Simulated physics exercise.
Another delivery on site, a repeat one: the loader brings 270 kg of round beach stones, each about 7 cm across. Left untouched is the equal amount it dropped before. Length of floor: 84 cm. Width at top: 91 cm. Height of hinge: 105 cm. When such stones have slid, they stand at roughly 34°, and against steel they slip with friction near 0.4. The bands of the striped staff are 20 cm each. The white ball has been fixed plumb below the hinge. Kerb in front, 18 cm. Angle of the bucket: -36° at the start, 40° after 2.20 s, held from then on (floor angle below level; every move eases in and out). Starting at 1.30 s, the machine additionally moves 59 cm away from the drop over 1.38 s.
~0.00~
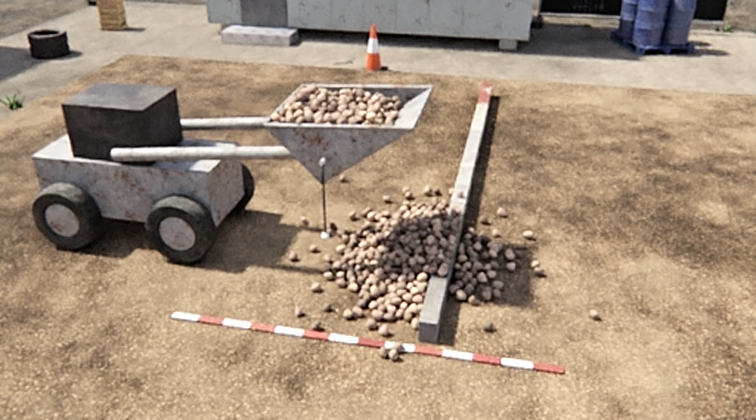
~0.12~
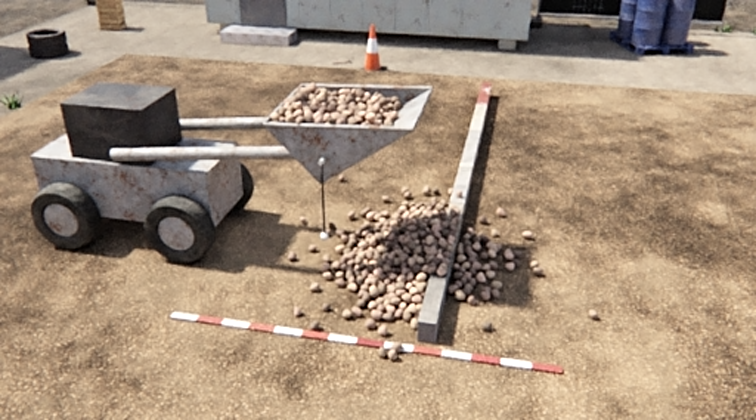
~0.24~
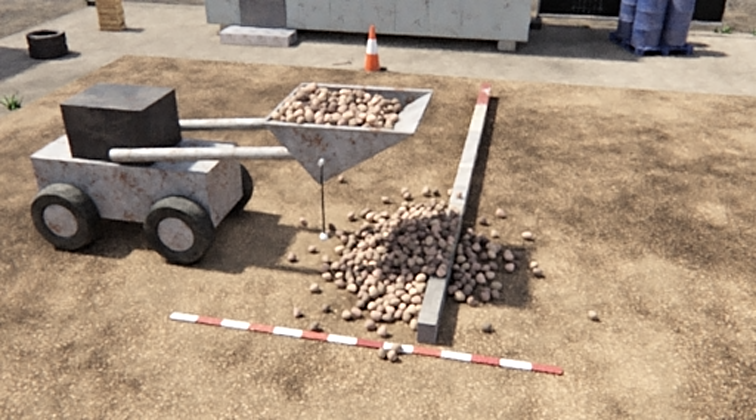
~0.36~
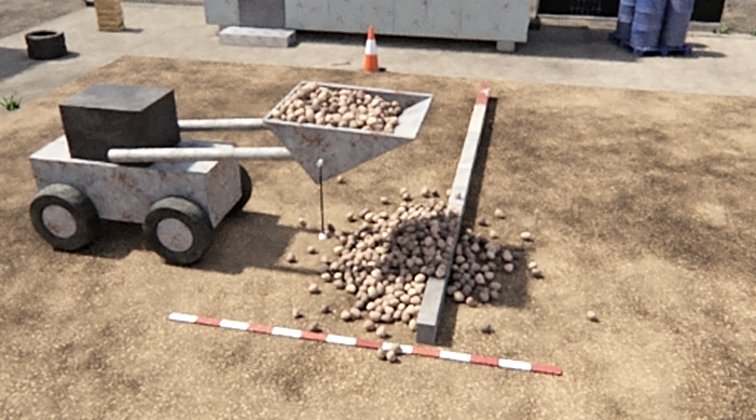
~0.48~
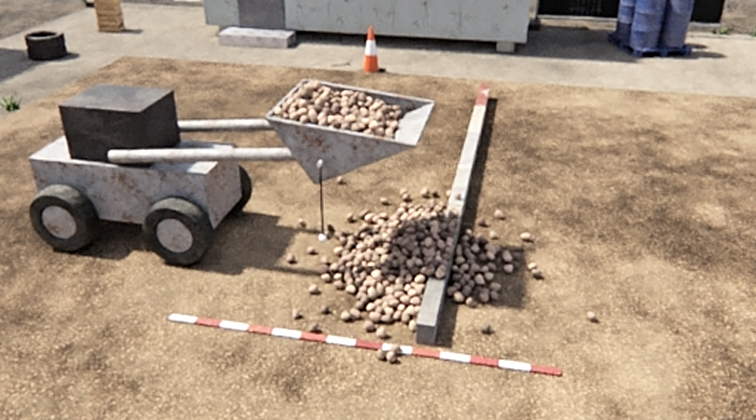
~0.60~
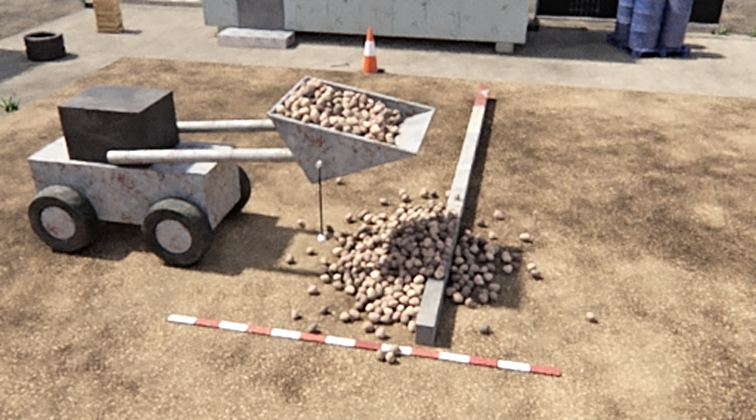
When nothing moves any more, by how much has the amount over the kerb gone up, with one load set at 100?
It has gone up by about 11 per cent of a load.
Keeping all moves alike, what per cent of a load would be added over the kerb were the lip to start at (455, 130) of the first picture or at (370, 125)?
Roughly 45 and 0 percent, in that order.
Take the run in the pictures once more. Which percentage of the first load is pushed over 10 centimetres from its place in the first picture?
I'd say roughly 10 per cent of them.
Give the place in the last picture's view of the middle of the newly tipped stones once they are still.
Middle: Approx. (388, 245) px.
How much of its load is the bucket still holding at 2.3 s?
Around 0 in a hundred.
After 1.6 s the floor is at 28°; in per cent of one load, 80 in the bucket, 112 on this side of the kerb, 9 over the kerb; the foremost stones are at (527, 267).
After 2.3 s the floor is at 40°; in per cent of one load, 1 in the bucket, 180 on this side of the kerb, 19 over the kerb; the foremost stones are at (537, 278).
After 3.1 s the floor is at 40°; in per cent of one load, 0 in the bucket, 180 on this side of the kerb, 20 over the kerb; the foremost stones are at (547, 301).
After 5.6 s the floor is at 40°; in per cent of one load, 0 in the bucket, 180 on this side of the kerb, 20 over the kerb; the foremost stones are at (547, 301). Net gain over the kerb, 11.
